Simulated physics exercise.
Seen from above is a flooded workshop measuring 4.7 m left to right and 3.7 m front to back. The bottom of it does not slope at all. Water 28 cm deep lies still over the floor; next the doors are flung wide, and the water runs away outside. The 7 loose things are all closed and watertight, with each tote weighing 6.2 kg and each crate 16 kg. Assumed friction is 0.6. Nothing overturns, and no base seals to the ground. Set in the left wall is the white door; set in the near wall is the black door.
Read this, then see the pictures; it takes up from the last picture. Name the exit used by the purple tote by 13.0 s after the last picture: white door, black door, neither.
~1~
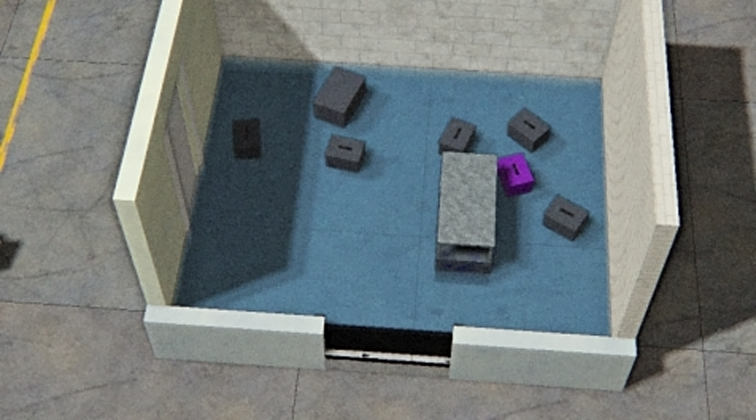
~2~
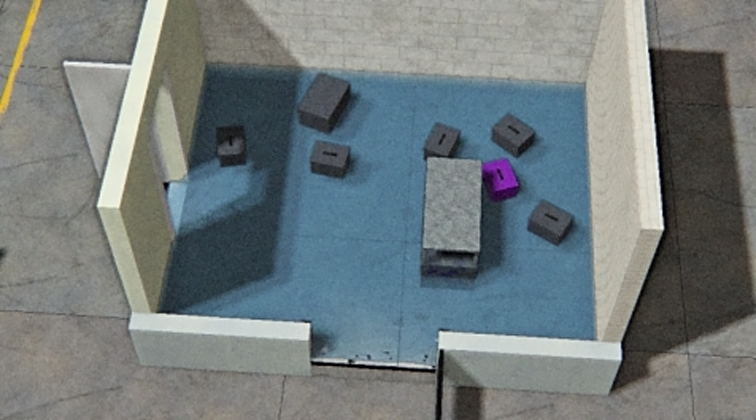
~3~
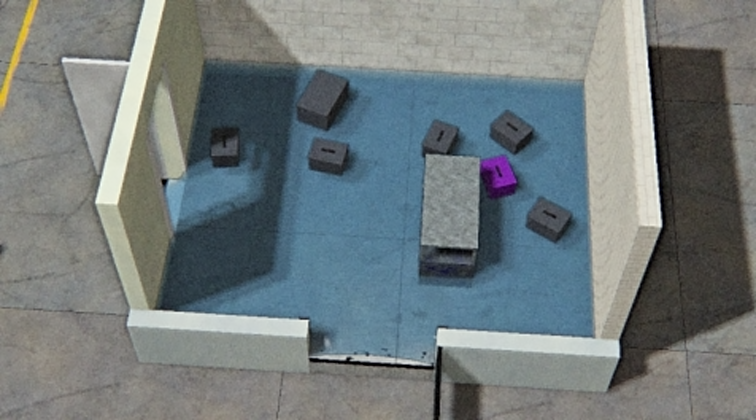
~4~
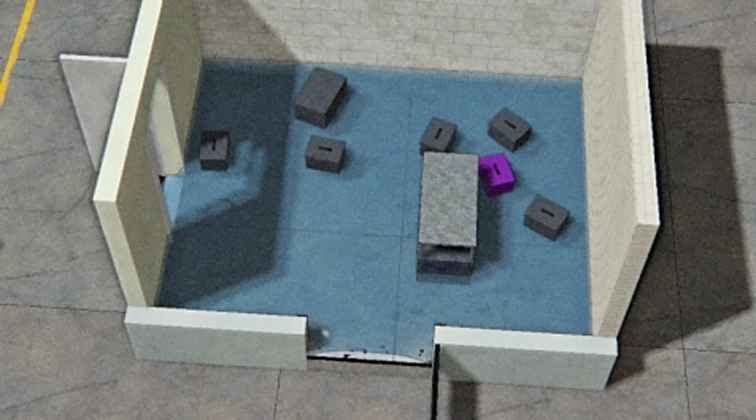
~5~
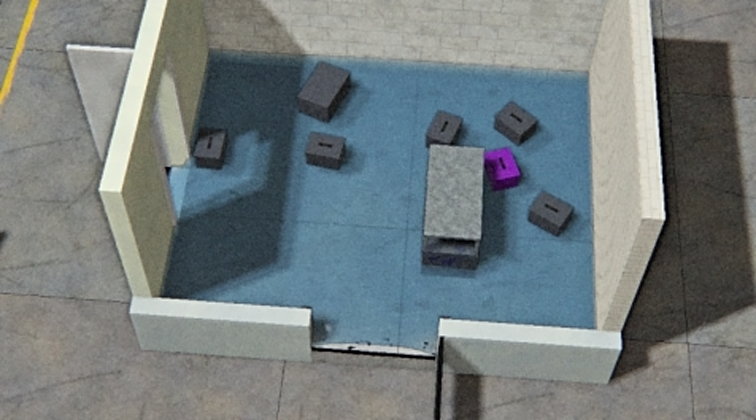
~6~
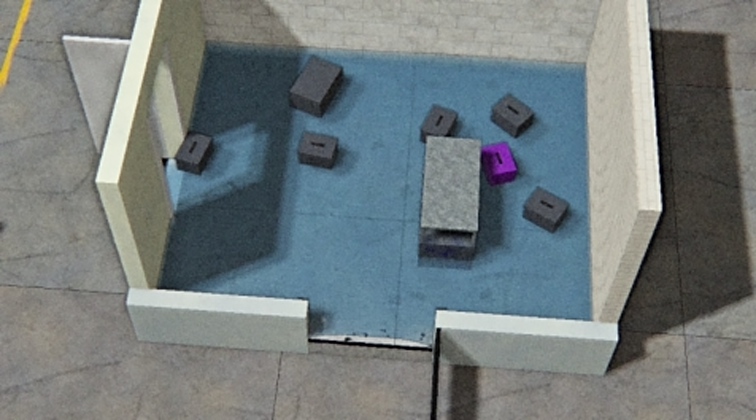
Exit of the purple tote: Neither.
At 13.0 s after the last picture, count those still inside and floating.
Of them, 2.
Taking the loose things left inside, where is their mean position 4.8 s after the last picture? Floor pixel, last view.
Around (397, 202).
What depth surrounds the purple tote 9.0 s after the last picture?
The depth there is around 11 cm.
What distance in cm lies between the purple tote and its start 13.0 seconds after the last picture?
Distance: Near 50 cm.
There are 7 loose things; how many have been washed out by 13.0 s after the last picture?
By my count, 5.
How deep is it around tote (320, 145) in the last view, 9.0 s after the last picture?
Roughly 11 cm.
Then, 1.0 s after the last picture the purple tote is near (495, 172), 0.2 m from its start, afloat; 1 of 7 are out; 6 afloat.
Then, 4.8 s after the last picture the purple tote is near (490, 164), 0.1 m from its start, afloat; 1 of 7 are out; 6 afloat.
Then, 9.0 s after the last picture the purple tote is near (494, 174), 0.2 m from its start, afloat; 3 of 7 are out; 4 afloat.
Then, 13.0 s after the last picture the purple tote is near (461, 145), 0.5 m from its start, afloat; 5 of 7 are out; 2 afloat.
